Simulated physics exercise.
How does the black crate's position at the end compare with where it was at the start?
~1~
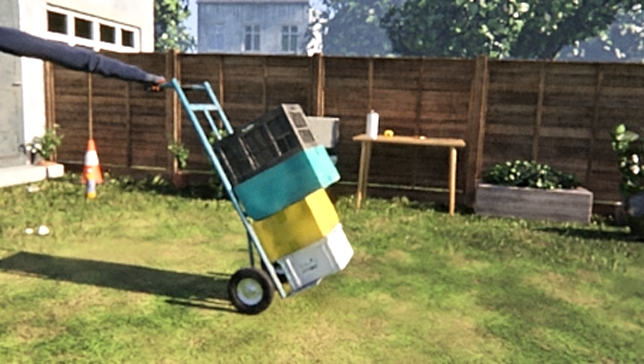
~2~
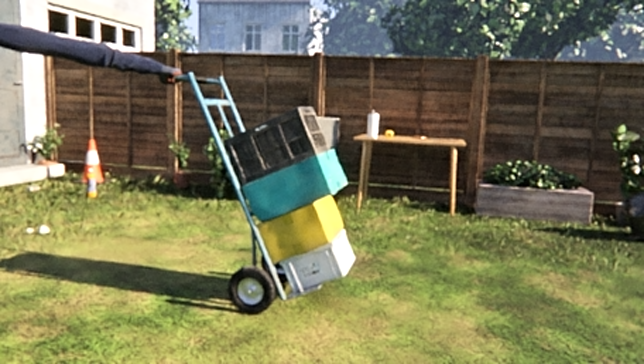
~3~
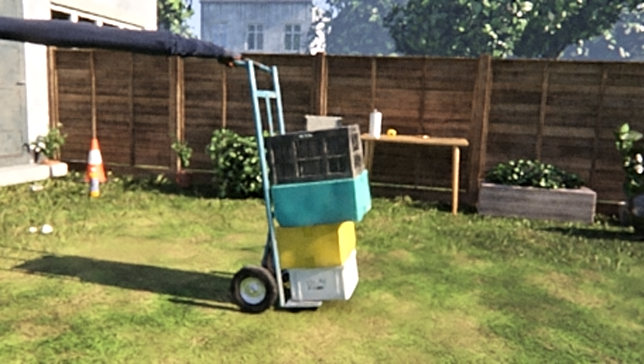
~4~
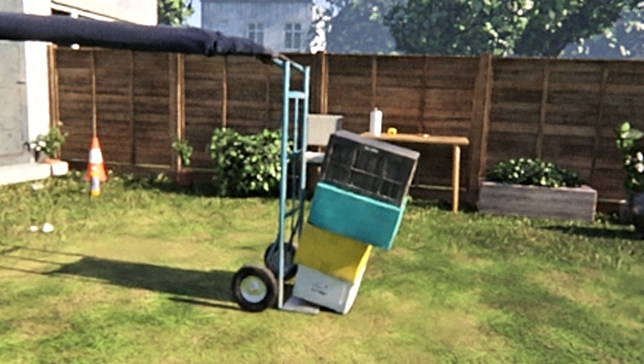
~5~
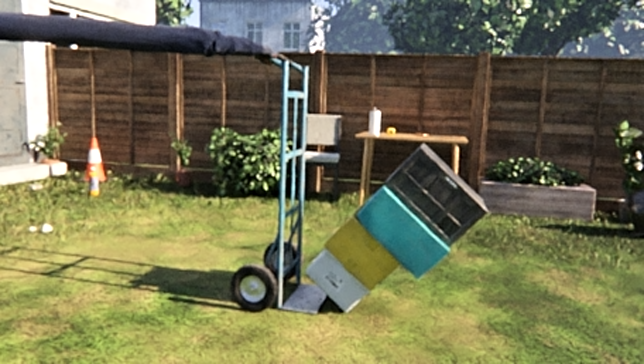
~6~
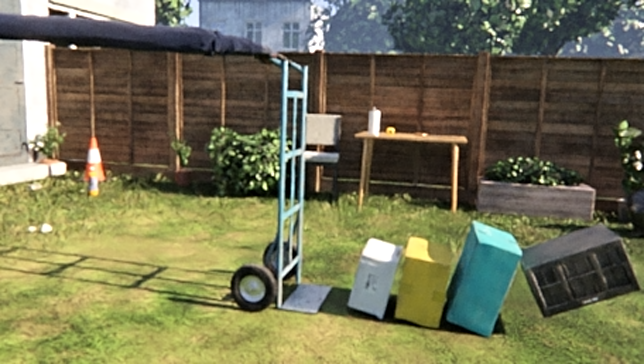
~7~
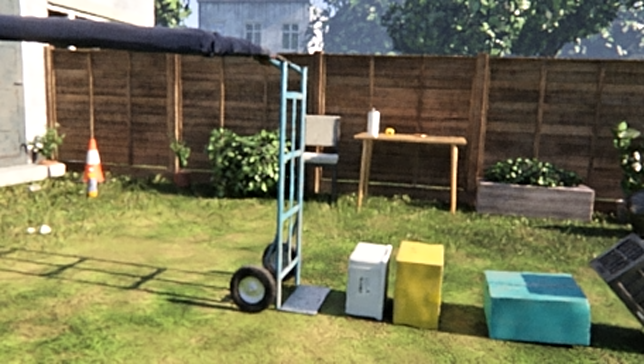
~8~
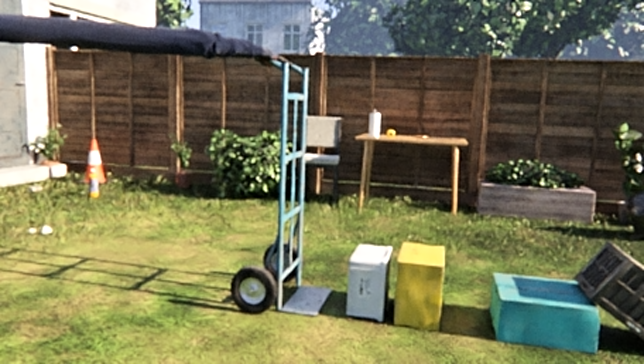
At the start the black crate is on top of the stack on the tilted sack truck. By the end it is down at the far right, well away from the truck, leaning against the turquoise parcel.
